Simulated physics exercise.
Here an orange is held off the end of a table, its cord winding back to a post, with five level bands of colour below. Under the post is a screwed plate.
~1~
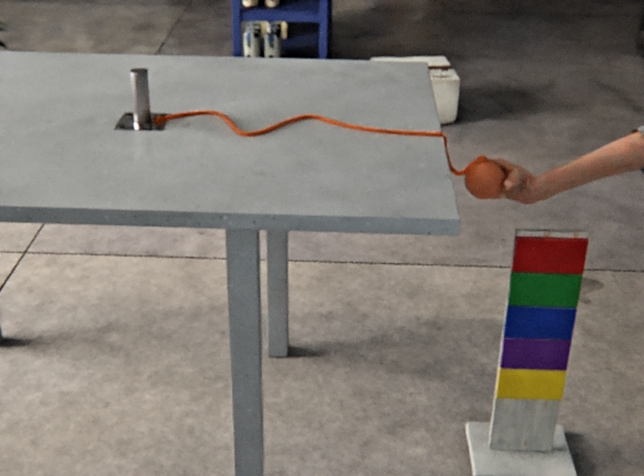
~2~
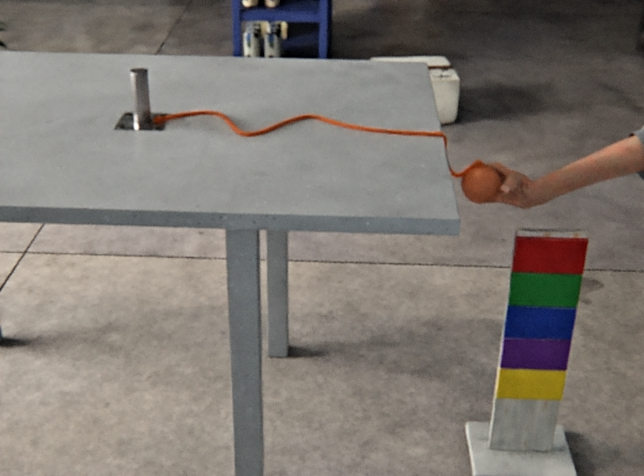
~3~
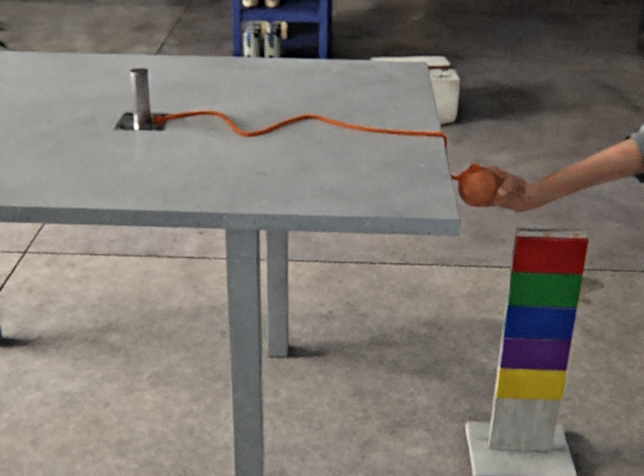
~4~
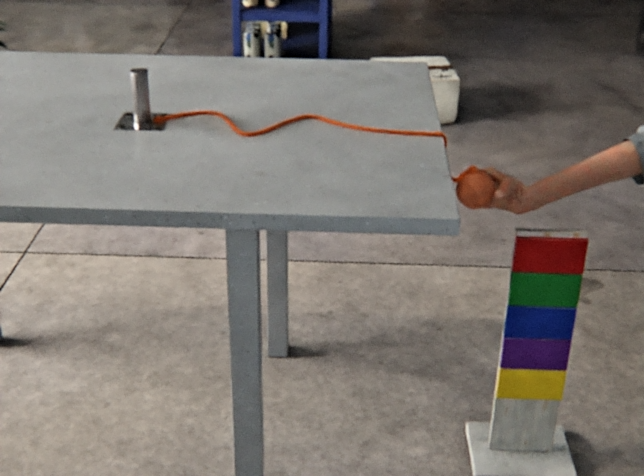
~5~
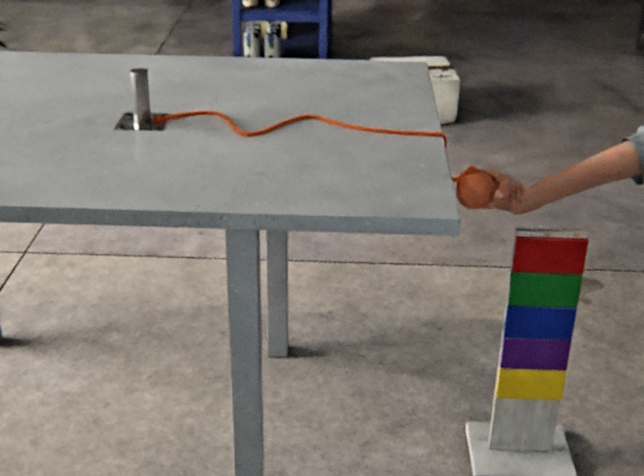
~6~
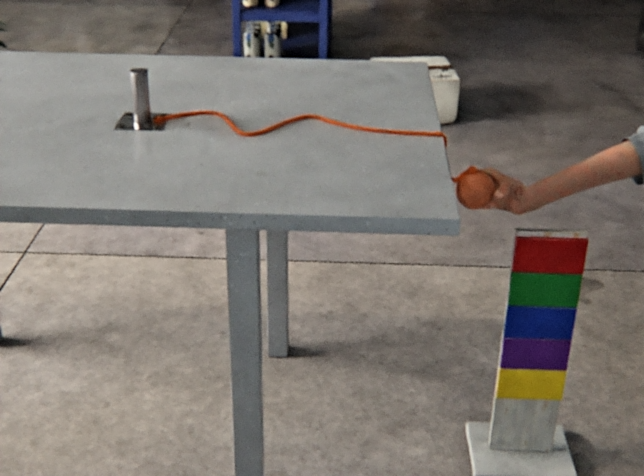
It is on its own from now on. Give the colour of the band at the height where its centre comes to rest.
The band is green.
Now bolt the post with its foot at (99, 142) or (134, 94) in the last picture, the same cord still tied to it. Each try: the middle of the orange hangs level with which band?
Taking the two spots in turn: Red, then red.
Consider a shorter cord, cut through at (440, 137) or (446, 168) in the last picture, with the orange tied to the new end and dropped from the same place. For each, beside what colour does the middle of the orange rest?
Per try - 1: Above them all; 2: Red.
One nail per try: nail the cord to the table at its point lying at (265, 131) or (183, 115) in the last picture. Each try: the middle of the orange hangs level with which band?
Results, in sequence: Red / green.
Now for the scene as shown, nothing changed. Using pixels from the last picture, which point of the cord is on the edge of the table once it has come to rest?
Pixel (373, 130).
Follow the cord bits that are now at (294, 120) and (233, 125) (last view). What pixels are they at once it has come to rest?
The first settles around (352, 126), the second around (260, 124).
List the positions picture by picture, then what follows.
Orange (484, 180); red (550, 257); green (545, 291); blue (540, 324); purple (536, 355); yellow (531, 385), in the first frame.
Orange (481, 184); cord through (190, 114) (237, 130) (294, 120) (354, 127) (433, 135), in the second frame.
Orange (478, 188), in the third frame.
Orange (475, 190); cord through (190, 114) (237, 130) (294, 120) (354, 127) (433, 135), in the fourth frame.
Orange (475, 190), in the fifth frame.
Orange (475, 190); cord through (190, 114) (237, 130) (294, 120) (354, 127) (433, 135), in the sixth frame.
Soon after, orange near (438, 261); level with red.
Then, orange near (422, 278); level with green.
At rest, orange near (433, 280); level with green. The green one.
